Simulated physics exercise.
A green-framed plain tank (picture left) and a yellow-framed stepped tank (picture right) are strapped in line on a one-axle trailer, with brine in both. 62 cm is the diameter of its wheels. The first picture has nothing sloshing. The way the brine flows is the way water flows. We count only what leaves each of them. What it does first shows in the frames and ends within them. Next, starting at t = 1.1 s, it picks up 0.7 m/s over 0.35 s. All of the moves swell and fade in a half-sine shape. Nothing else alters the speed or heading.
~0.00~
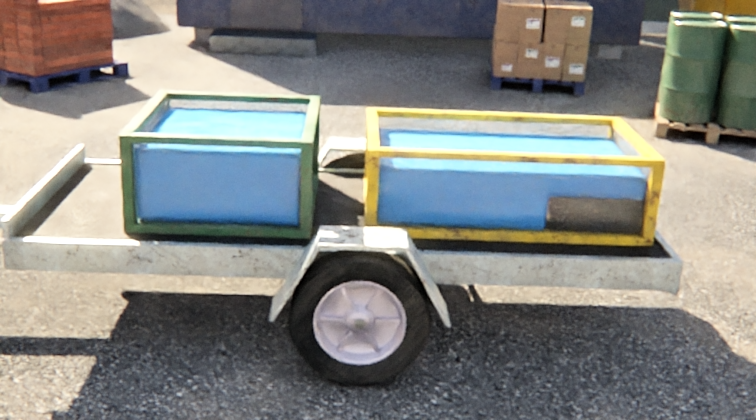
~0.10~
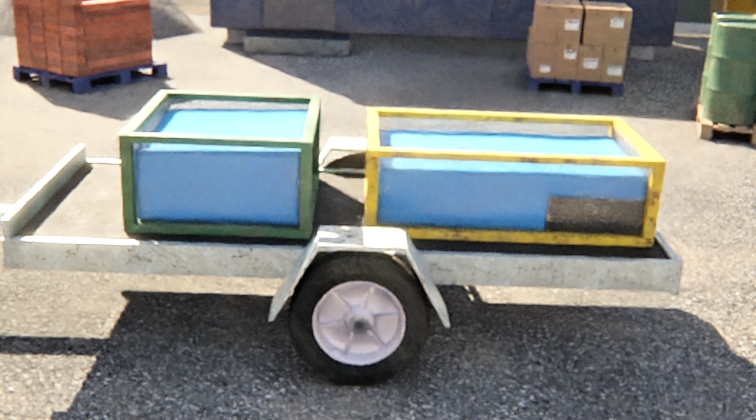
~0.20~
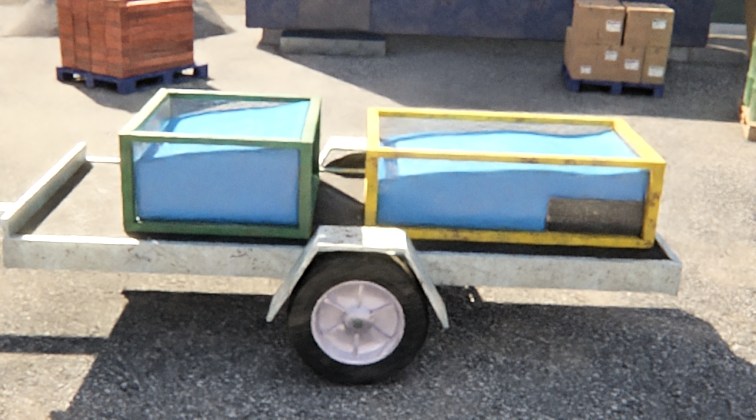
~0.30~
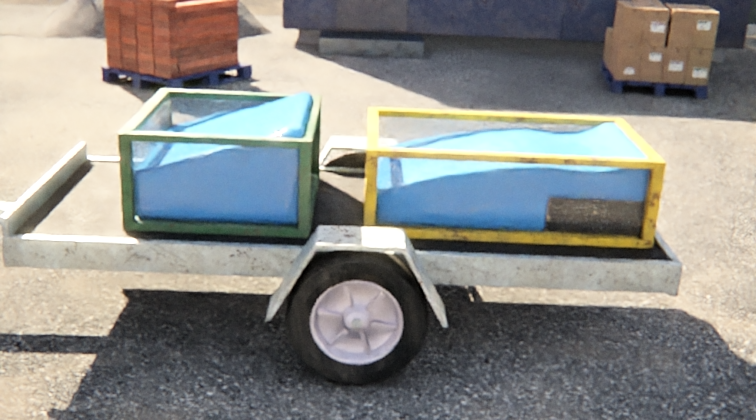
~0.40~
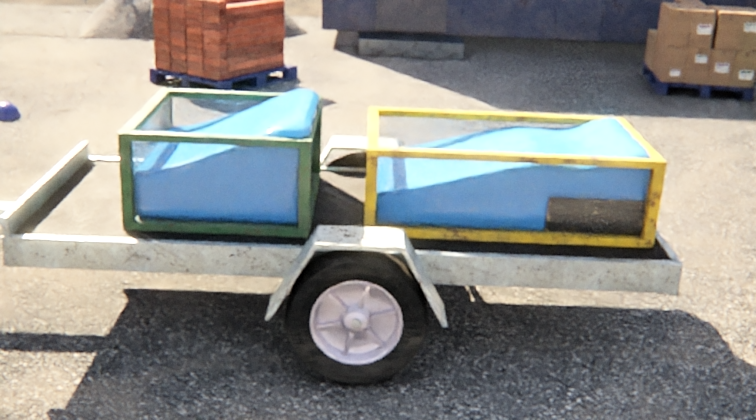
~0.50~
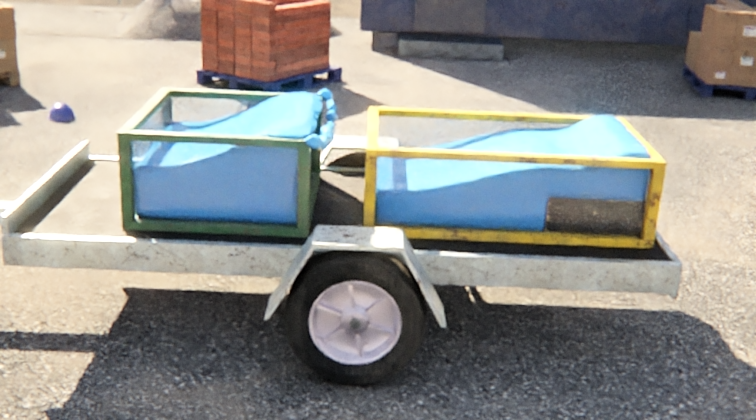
A flat trailer carrying a green-framed tank and a longer yellow-framed one rolls left past pallets of crates and boxes. The blue liquid in both starts nearly level, then sinks at the left and climbs at the right, until some curls over the green tank's right rim.
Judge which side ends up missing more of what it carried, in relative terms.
Watch the left one - that's where more escapes for its size.
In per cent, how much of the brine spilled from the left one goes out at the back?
Close to 80% of it goes that way.
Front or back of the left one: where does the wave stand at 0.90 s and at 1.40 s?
Towards the front, then the back.
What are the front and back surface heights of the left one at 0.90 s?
It reads roughly 48 cm up front and 26 cm at the back.
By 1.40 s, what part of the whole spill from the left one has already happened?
About 20 percent, give or take.
After 0.90 s the left one has lost 2 per cent, over the back (front 47 cm, back 26 cm); the right one has lost 1 per cent, over the back (front 26 cm, back 38 cm).
After 1.40 s the left one has lost 2 per cent, over the back, a little elsewhere (front 20 cm, back 51 cm); the right one has lost 2 per cent, mostly over the back, some over the near side (front 24 cm, back 30 cm).
After 2.00 s the left one has lost 10 per cent, over the back, a little elsewhere (front 46 cm, back 23 cm); the right one has lost 2 per cent, mostly over the back, some over the near side (front 26 cm, back 37 cm).
After 4.43 s the left one has lost 12 per cent, over the back, a little elsewhere; the right one has lost 2 per cent, mostly over the back, some over the near side.
